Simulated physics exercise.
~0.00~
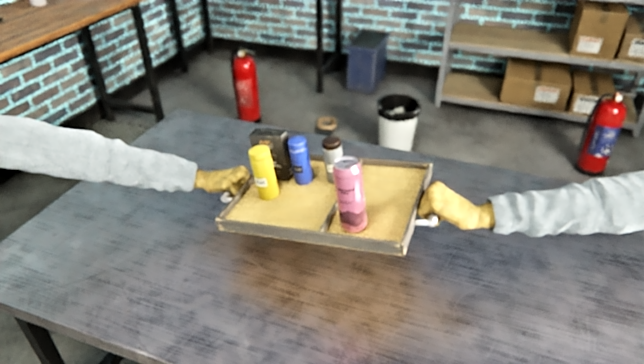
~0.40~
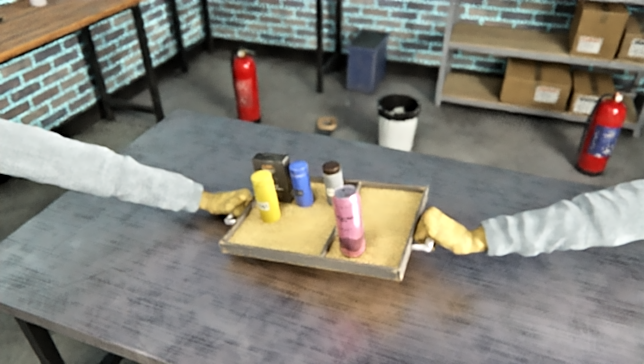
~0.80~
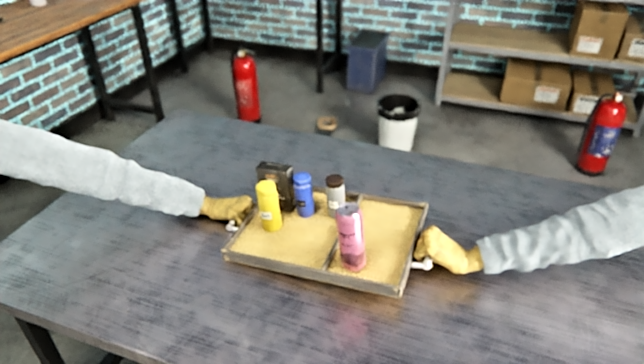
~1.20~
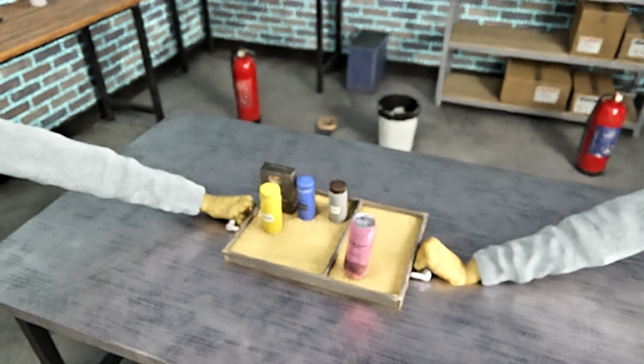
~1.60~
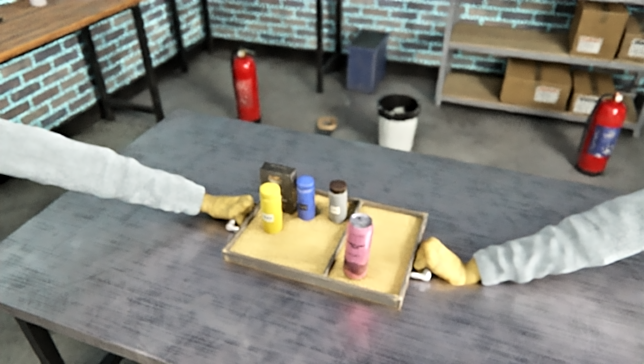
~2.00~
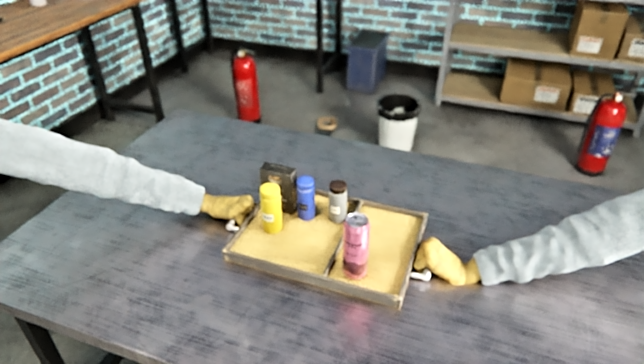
In a workshop with teal brick walls, shelves of boxes and red fire extinguishers, two gloved hands hold a shallow, divided tray just above a dark table. A yellow shaker, a blue shaker, a black packet, a grey shaker with a dark cap and a taller pink can stand on it, leaning slightly with the tilted tray. The hands lower the tray until it rests flat on the tabletop. The pink can rocks and shifts a little to the right, while the other items straighten. At the end the hands still grip the tray, and all five items stand upright.
